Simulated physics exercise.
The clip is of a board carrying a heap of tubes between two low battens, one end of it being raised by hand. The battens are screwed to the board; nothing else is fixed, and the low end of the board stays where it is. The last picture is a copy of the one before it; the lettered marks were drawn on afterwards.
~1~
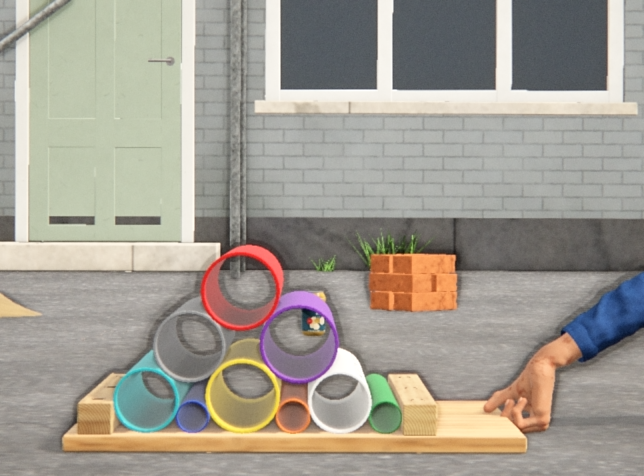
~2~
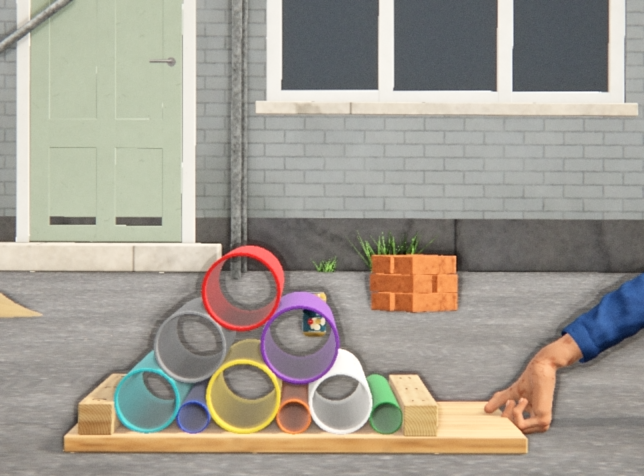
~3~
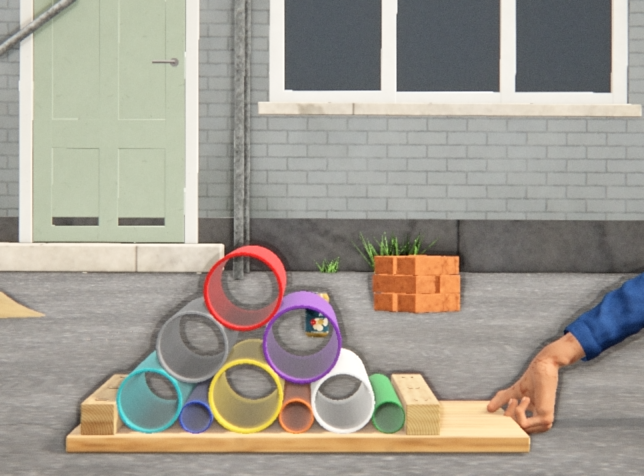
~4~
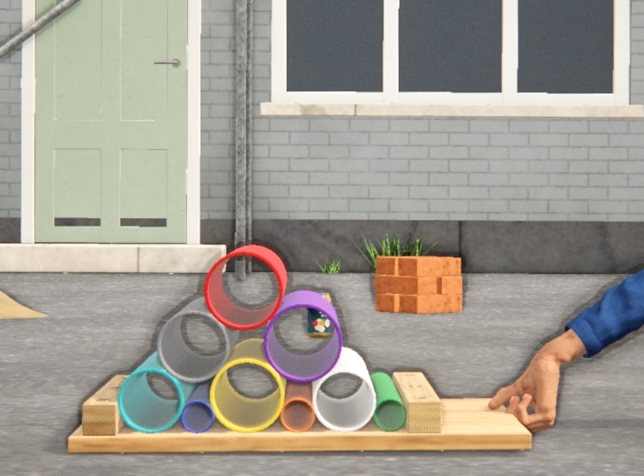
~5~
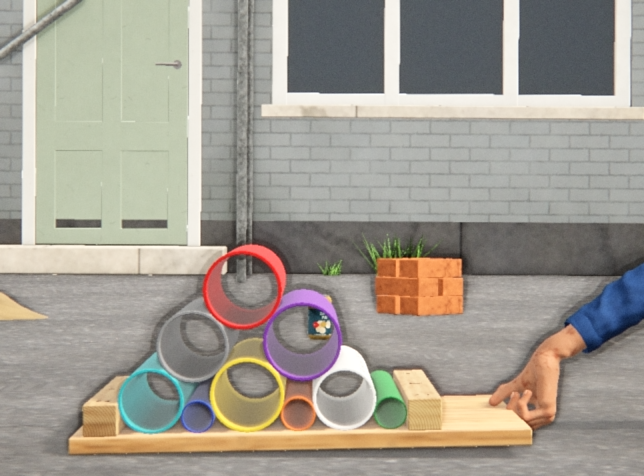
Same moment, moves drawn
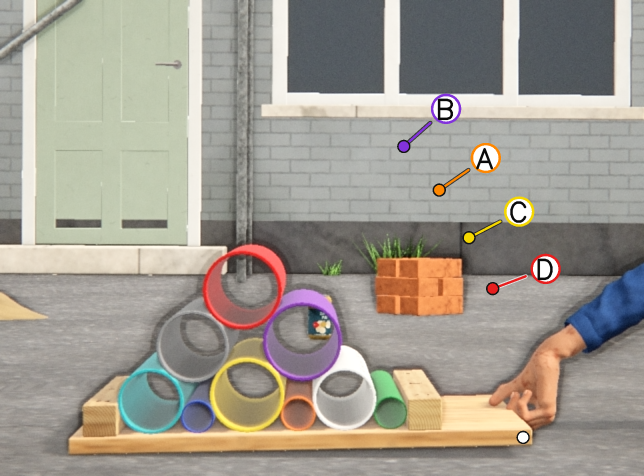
Colourful tubes stacked between wooden battens on a board, staying in place as a hand very slightly raises the right end.
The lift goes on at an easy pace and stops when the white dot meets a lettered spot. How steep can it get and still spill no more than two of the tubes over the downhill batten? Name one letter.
Stop at B.
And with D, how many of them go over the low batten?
The count is none.
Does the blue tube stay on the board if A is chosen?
The blue tube: Yes.
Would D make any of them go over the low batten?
At D: No.
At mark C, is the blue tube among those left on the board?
Yes, with C.
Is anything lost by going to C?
No.
On the marked copy, A at (439, 190); B at (404, 147); C at (469, 237); D at (493, 289); the white dot at (523, 438).
With B. Early on, board at 21°.
Further on, board at 41°.
At the end, board at 42°, two over the low batten (grey, red).
As for the rest, A two over the low batten (grey, red); C none over the low batten; D none over the low batten.
